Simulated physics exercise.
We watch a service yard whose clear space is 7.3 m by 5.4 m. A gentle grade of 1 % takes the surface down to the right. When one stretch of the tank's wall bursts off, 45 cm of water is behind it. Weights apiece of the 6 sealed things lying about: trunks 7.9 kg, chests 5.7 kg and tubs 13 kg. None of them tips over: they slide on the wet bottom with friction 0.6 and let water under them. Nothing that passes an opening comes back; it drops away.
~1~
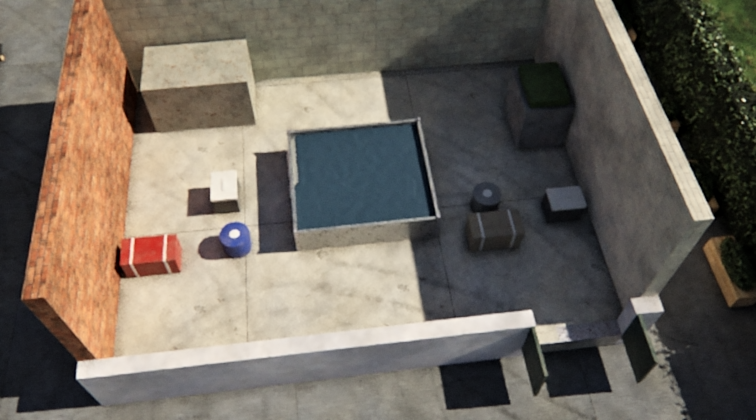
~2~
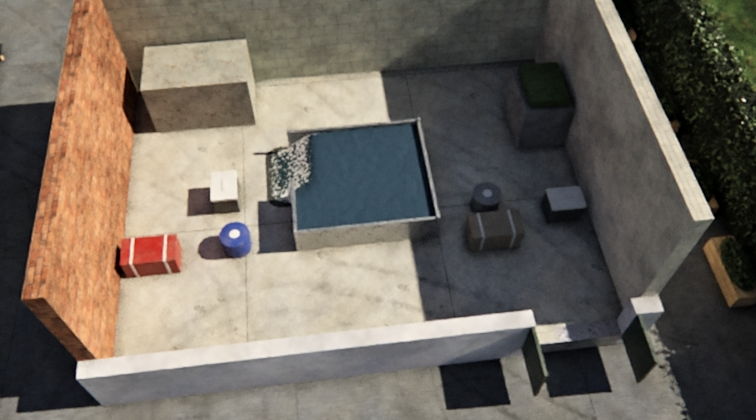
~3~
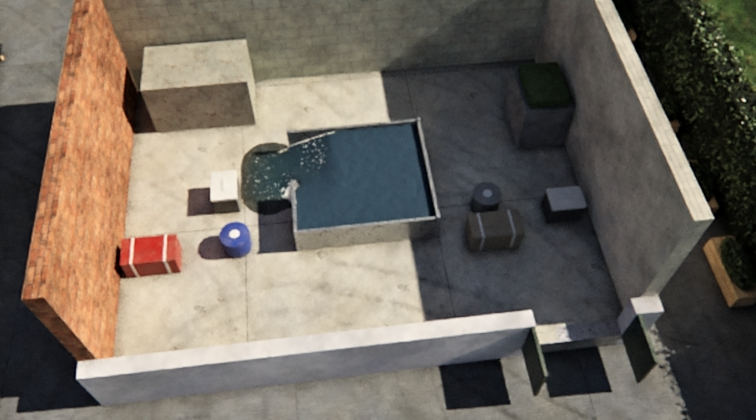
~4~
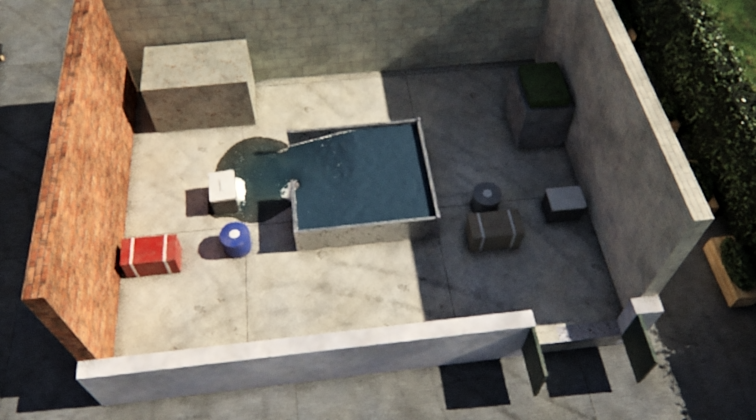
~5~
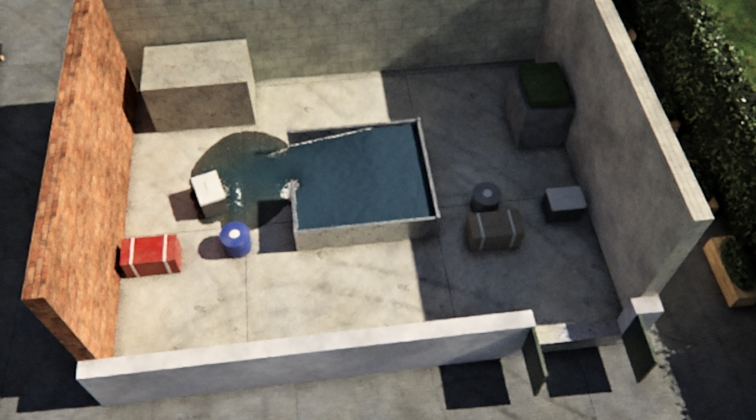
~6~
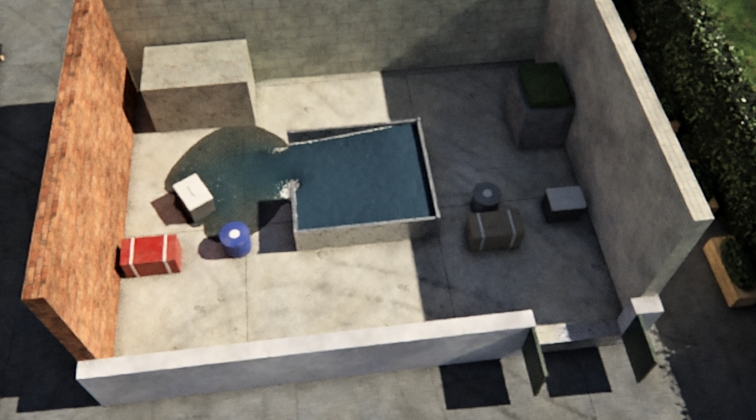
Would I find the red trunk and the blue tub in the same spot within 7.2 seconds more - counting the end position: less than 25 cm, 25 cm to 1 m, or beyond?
Result - red trunk: Large displacement; blue tub: Almost no movement.
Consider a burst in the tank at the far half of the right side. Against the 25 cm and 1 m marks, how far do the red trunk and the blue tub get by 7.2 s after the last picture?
Red trunk: Essentially stationary; blue tub: Essentially stationary.
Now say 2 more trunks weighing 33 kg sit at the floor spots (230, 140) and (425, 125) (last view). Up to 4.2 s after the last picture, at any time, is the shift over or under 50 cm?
One by one: Beyond it, then within it.
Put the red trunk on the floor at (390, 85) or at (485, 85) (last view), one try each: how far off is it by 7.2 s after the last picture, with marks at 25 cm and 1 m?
Results, in order: Essentially stationary, then essentially stationary.
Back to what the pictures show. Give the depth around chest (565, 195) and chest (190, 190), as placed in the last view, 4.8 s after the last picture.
About 0 and 11 cm.
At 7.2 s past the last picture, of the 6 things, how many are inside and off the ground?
The count is 2.
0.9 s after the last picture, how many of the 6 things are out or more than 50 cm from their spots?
Answer: 1.
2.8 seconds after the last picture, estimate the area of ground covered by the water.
Wet: Near 15 m2.
Then, 0.9 s after the last picture the red trunk is near (146, 252), 0.1 m from its start, aground; the blue tub is near (234, 234), 0.0 m from its start, aground; 0 of 6 are out; 1 afloat.
Then, 2.8 s after the last picture the red trunk is near (193, 323), 1.5 m from its start, aground; the blue tub is near (234, 234), 0.0 m from its start, aground; 0 of 6 are out; 1 afloat.
Then, 4.8 s after the last picture the red trunk is near (346, 273), 3.0 m from its start, aground; the blue tub is near (234, 234), 0.0 m from its start, aground; 0 of 6 are out; 1 afloat.
Then, 7.2 s after the last picture the red trunk is near (455, 236), 4.5 m from its start, afloat; the blue tub is near (234, 234), 0.0 m from its start, aground; 0 of 6 are out; 2 afloat.
